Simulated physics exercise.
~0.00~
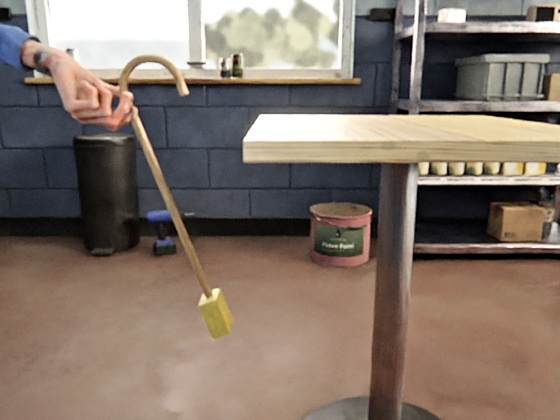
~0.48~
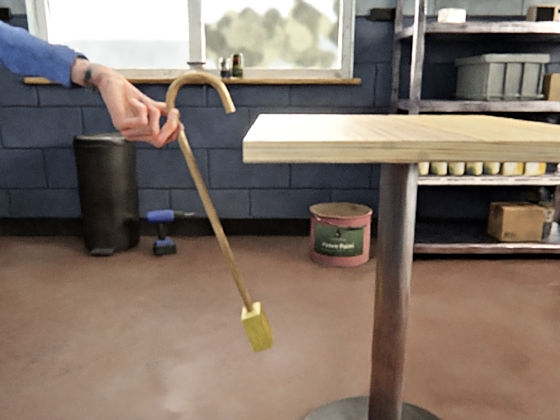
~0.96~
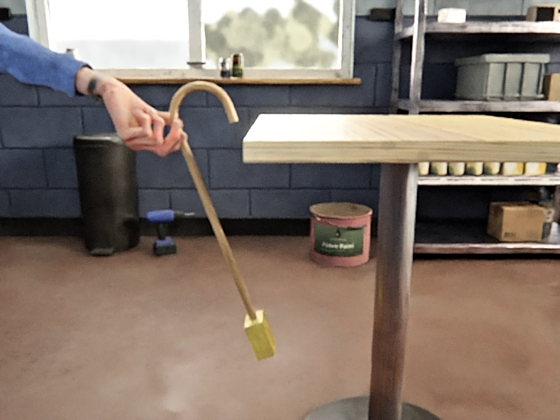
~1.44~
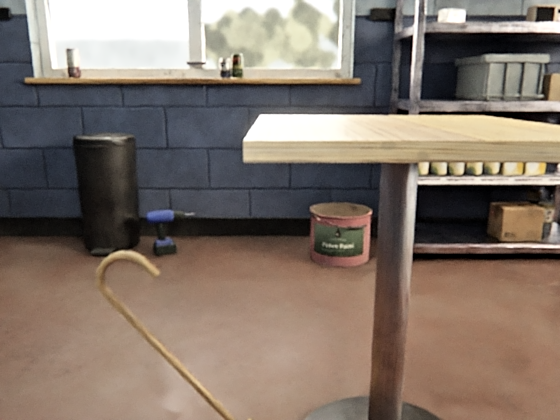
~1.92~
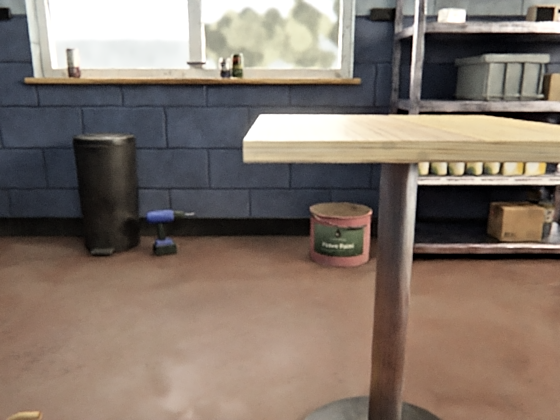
In this clip, a hand holds a hooked cane with a yellow block-like brush at its lower end beside a wooden-topped table, moving it right toward the edge. Once released, the cane drops without catching, tips over and falls toward the floor, almost entirely out of view.
